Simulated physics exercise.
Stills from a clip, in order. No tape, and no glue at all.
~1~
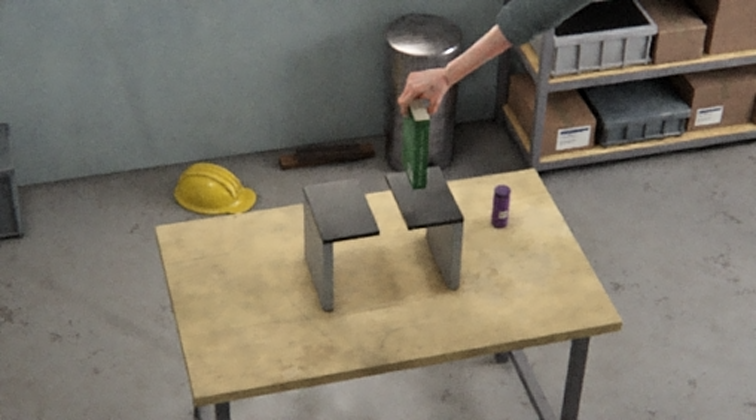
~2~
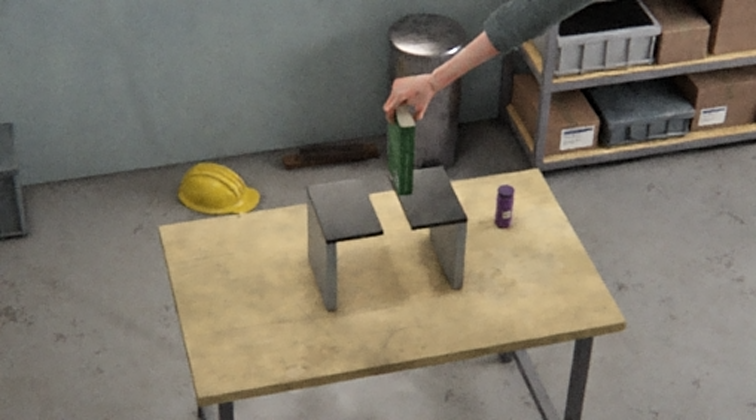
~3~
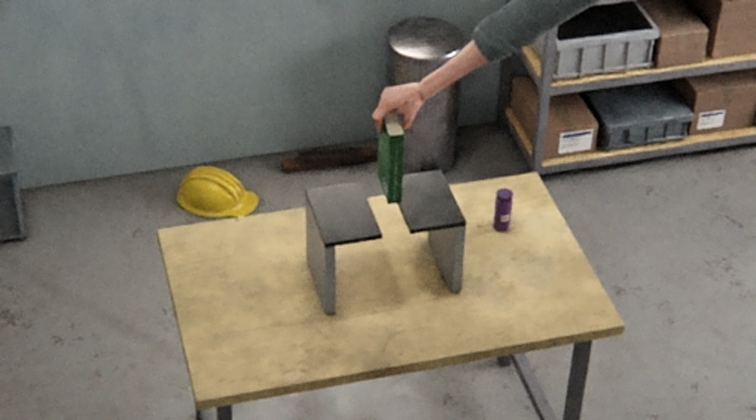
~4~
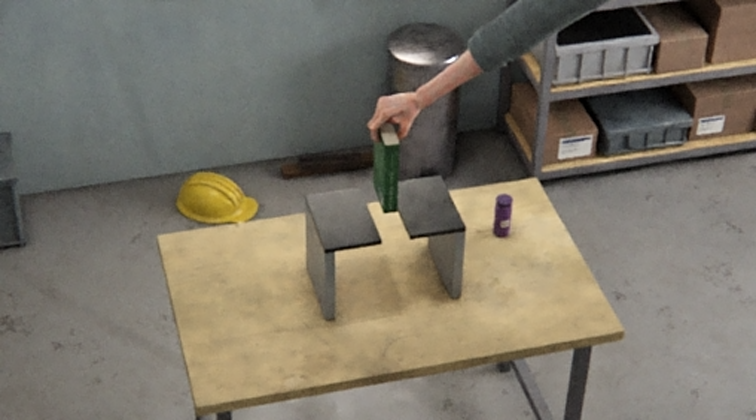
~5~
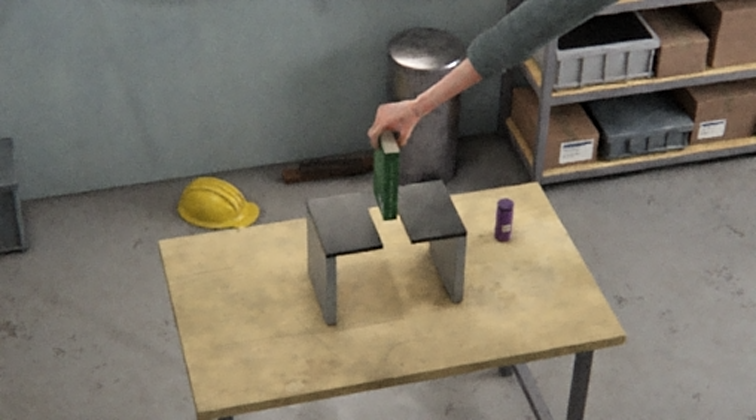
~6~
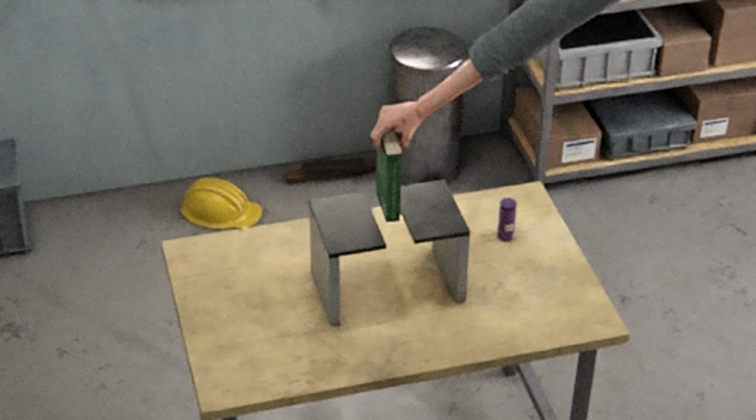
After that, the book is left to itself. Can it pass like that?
So it falls to the table after all.
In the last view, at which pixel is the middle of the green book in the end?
Roughly (387, 256).
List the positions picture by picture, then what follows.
On its way; green book (416, 141); purple shaker (501, 206), in the first frame.
On its way; green book (401, 147); purple shaker (505, 206), in the second frame.
On its way; green book (391, 155); purple shaker (503, 210), in the third frame.
On its way; green book (386, 165); purple shaker (503, 216), in the fourth frame.
Held still over the gap; green book (386, 173); purple shaker (504, 220), in the fifth frame.
Held still over the gap; green book (389, 174); purple shaker (507, 219), in the sixth frame.
Then, 0.20 s after the last picture, green book slid a little near (388, 188).
Then, 0.30 s after the last picture, green book slid about its own width near (388, 230).
Then, 0.40 s after the last picture, green book slid well along near (387, 253).
At rest, moved from the start, green book; purple shaker in place. Seen from the same camera at the end, green book near (387, 256). The book goes down the gap.
